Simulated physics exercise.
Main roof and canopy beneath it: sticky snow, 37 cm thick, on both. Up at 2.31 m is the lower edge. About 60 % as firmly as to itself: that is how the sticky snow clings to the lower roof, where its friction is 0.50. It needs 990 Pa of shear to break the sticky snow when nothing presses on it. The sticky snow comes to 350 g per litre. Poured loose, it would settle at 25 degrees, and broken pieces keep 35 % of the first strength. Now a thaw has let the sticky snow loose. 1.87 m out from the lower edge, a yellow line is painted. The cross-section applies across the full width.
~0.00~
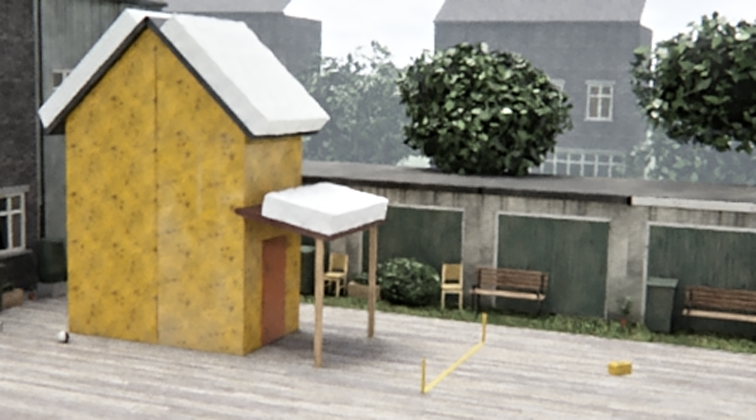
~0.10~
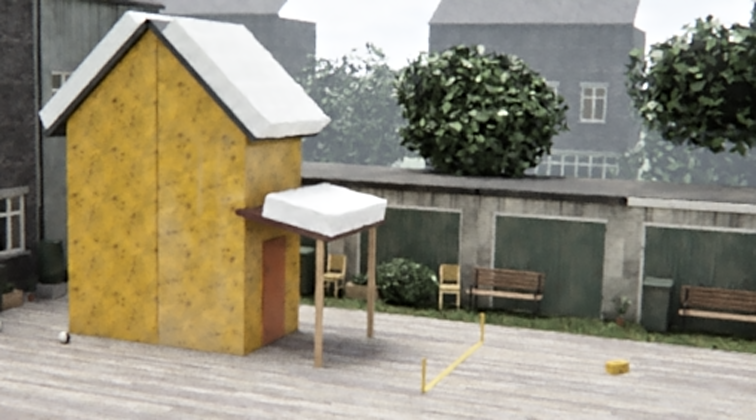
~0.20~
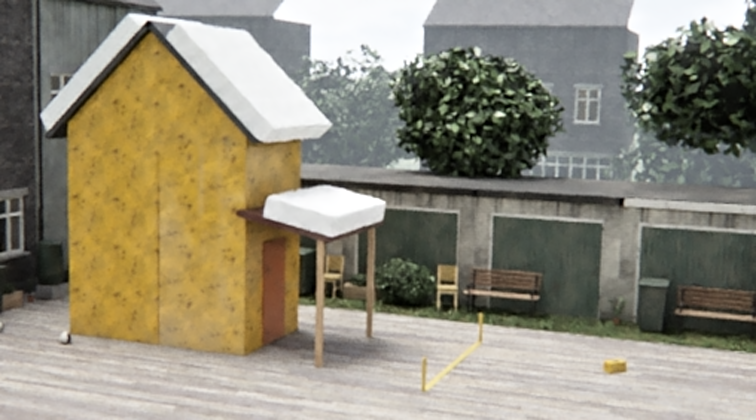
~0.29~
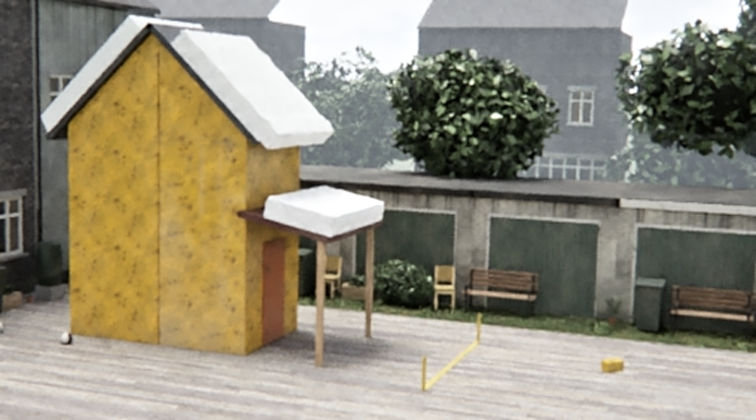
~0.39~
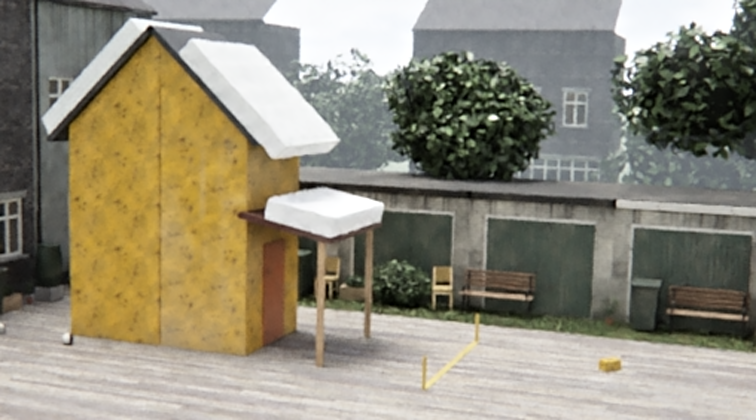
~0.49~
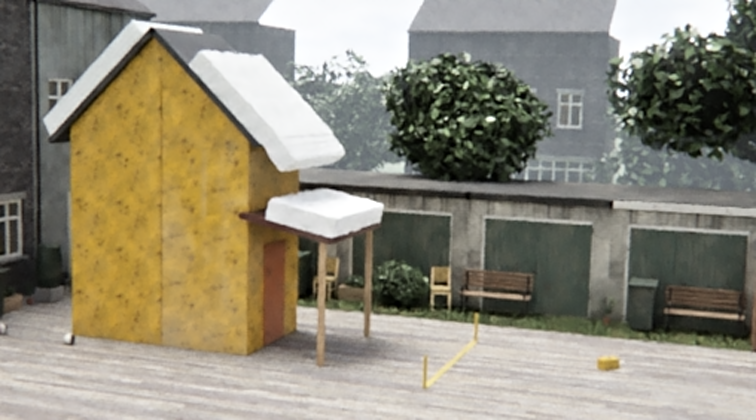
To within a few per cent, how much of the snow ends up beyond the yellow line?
About 38 %.
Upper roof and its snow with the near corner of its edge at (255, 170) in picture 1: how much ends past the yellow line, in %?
12 per cent or so.
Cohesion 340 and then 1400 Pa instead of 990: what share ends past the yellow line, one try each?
Respectively, close to 45 % and close to 30 %.
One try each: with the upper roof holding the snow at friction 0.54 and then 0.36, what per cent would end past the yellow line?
First some 16 %, after that some 25 %.
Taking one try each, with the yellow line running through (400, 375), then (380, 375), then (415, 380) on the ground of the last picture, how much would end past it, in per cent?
In that order: 55 %, 65 %, 45 %.
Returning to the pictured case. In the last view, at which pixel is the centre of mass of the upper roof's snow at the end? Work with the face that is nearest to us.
Near (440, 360).
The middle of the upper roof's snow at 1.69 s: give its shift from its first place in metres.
Distance from start: Around 5.4 m.
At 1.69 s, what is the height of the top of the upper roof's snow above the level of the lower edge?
Snow top above lower edge: Approx. 0.6 m.
After 1.04 s, none is below the lower edge and 0 % is past the line.
After 1.69 s, 63 % is below the lower edge and 18 % is past the line.
After 2.35 s, 73 % is below the lower edge and 38 % is past the line.
After 3.00 s, 74 % is below the lower edge and 38 % is past the line.
After 3.30 s, 74 % is below the lower edge and 38 % is past the line.
